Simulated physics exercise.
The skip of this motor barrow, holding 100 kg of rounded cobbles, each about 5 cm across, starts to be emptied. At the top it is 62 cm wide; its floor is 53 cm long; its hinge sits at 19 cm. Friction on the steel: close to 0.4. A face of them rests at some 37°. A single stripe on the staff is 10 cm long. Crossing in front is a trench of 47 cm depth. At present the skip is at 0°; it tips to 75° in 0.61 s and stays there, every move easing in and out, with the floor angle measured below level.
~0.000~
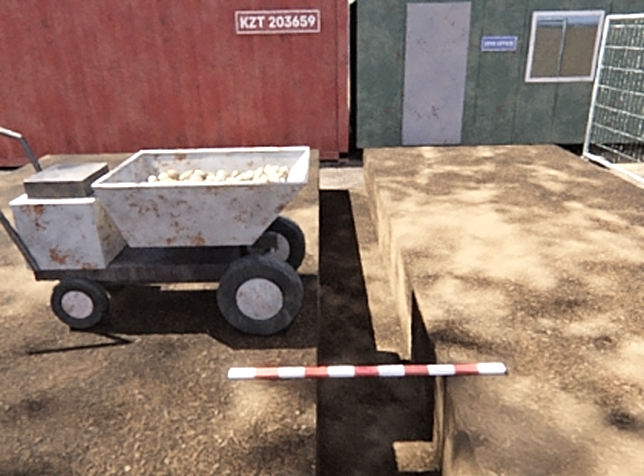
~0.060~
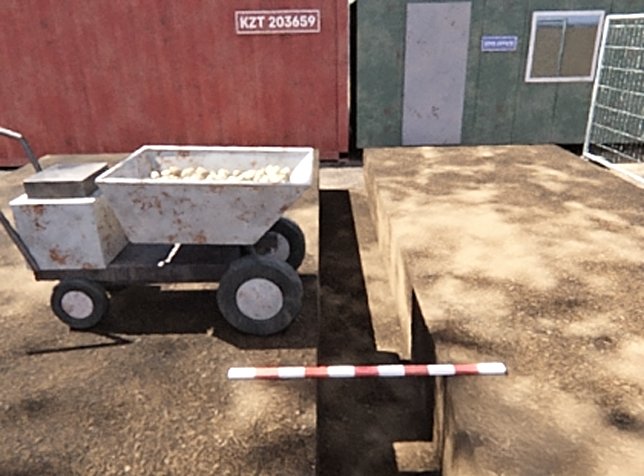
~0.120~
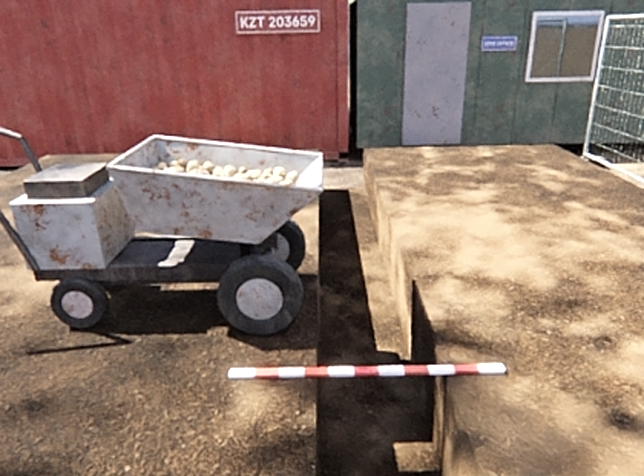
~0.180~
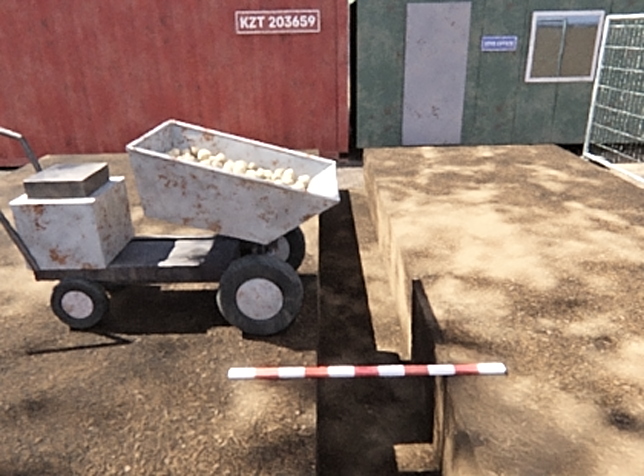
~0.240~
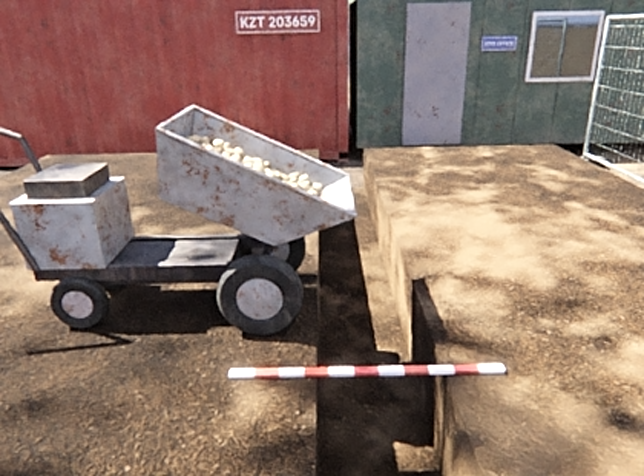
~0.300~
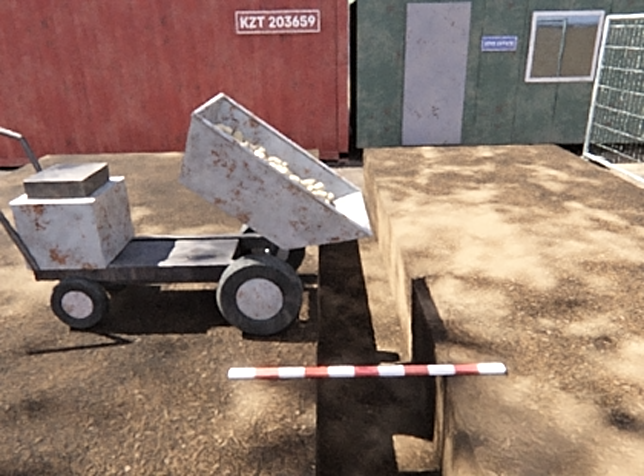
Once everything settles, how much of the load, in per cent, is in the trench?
Once it settles, about 49 per cent of the load is there.
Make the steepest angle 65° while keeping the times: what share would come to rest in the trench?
Close to 45 per cent then.
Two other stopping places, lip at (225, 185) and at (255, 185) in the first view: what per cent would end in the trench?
First spot about 100, second spot about 95 per cent.
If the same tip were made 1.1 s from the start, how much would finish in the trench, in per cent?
Then some 65 per cent would.
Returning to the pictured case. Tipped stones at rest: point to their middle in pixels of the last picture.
I'd put it close to (427, 295).
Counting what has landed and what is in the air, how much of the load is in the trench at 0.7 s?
Roughly 15 percent of the load.
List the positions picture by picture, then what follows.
In the first frame, lip at (305, 183), floor tilted 0°, highest stones at (243, 177).
In the second frame, the skip is at 2°, its lip at (310, 185); the top of the load is at (222, 177); the stones move at 0.4 m/s on average.
In the third frame, lip at (322, 190), floor tilted 8°, highest stones at (180, 171); the stones move at 0.9 m/s on average.
In the fourth frame, the skip is at 16°, its lip at (339, 201); the top of the load is at (181, 158); the stones move at 1.2 m/s on average.
In the fifth frame, lip at (356, 216), floor tilted 26°, highest stones at (199, 144); the stones move at 1.5 m/s on average.
In the sixth frame, the skip is at 37°, its lip at (371, 235); the top of the load is at (219, 134); the stones move at 1.6 m/s on average.
After 0.5 s the floor is at 64°; 100 % in the skip; the foremost stones are at (368, 252).
After 0.7 s the floor is at 75°; 68 % in the skip, 17 % in the trench, 14 % past the trench; the foremost stones are at (455, 300).
After 1.1 s the floor is at 75°; 6 % in the skip, 42 % in the trench, 52 % past the trench; the foremost stones are at (611, 298).
After 3.0 s the floor is at 75°; 0 % in the skip, 49 % in the trench, 51 % past the trench; the foremost stones are past the picture's edge.
